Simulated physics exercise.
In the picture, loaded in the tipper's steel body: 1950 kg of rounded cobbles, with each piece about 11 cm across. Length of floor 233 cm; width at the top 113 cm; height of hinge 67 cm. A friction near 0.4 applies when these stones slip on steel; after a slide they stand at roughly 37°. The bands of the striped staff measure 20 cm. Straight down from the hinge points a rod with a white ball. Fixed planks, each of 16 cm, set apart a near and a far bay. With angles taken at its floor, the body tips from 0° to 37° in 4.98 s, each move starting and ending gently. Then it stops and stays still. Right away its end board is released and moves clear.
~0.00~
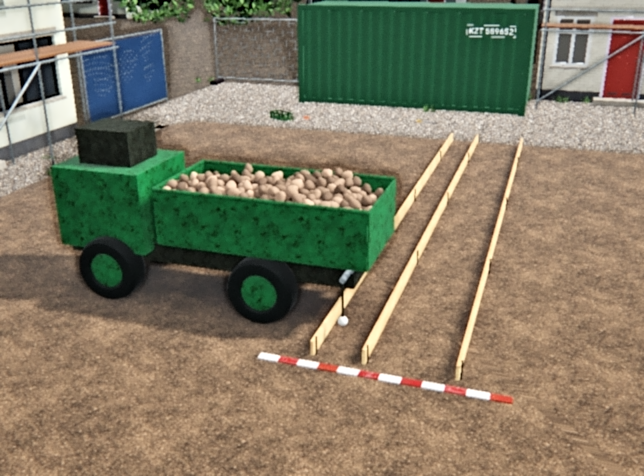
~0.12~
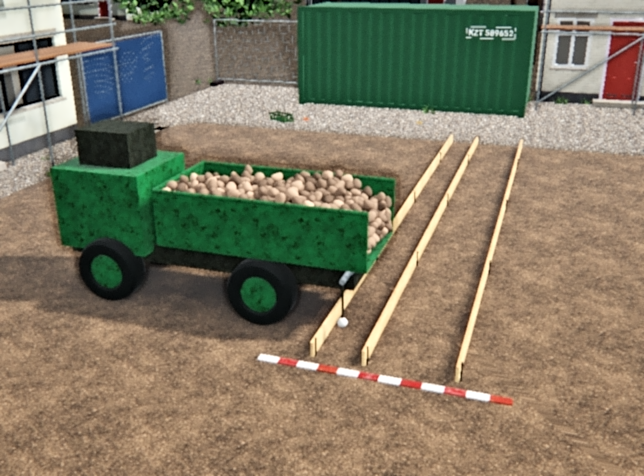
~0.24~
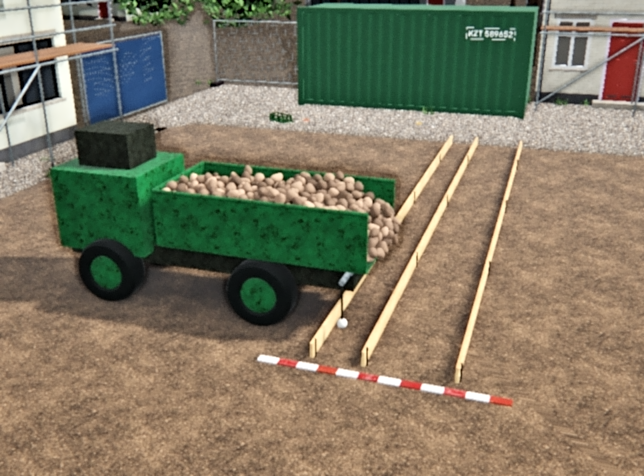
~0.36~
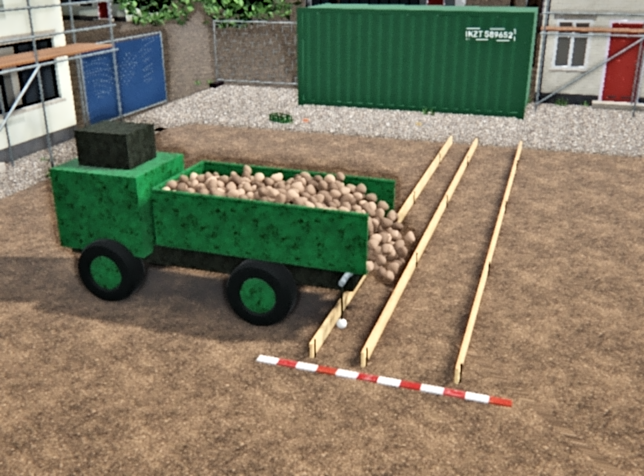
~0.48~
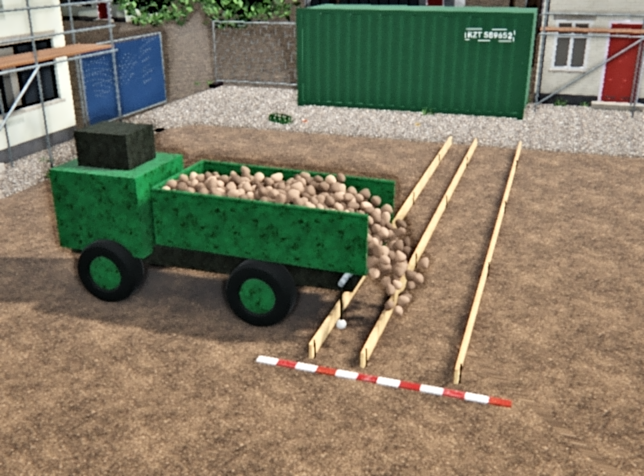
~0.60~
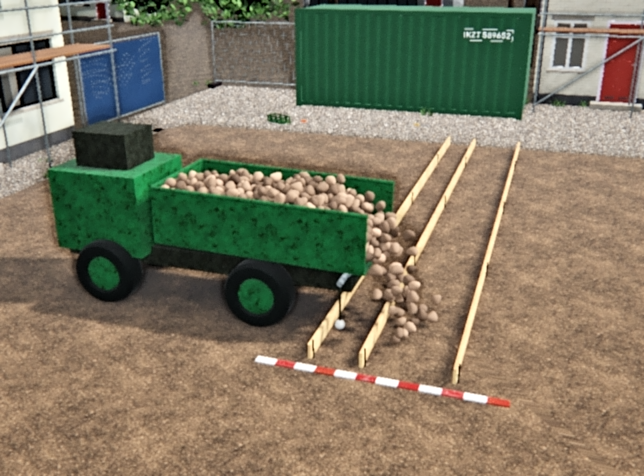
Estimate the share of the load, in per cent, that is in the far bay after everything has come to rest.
65 %.
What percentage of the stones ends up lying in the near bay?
20%, roughly.
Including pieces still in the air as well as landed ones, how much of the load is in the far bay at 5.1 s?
About 65 per cent by then.
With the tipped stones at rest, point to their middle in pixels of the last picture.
Roughly at pixel (425, 312).
After 3.7 s the floor is at 31°; 43 % in the body, 5 % in the near bay, 51 % in the far bay, 2 % past the last board; the foremost stones are at (506, 327).
After 5.1 s the floor is at 37°; 4 % in the body, 13 % in the near bay, 65 % in the far bay, 18 % past the last board; the foremost stones are at (569, 355).
After 5.4 s the floor is at 37°; 2 % in the body, 16 % in the near bay, 64 % in the far bay, 19 % past the last board; the foremost stones are at (571, 355).
After 8.5 s the floor is at 37°; 0 % in the body, 18 % in the near bay, 63 % in the far bay, 19 % past the last board; the foremost stones are at (572, 363).
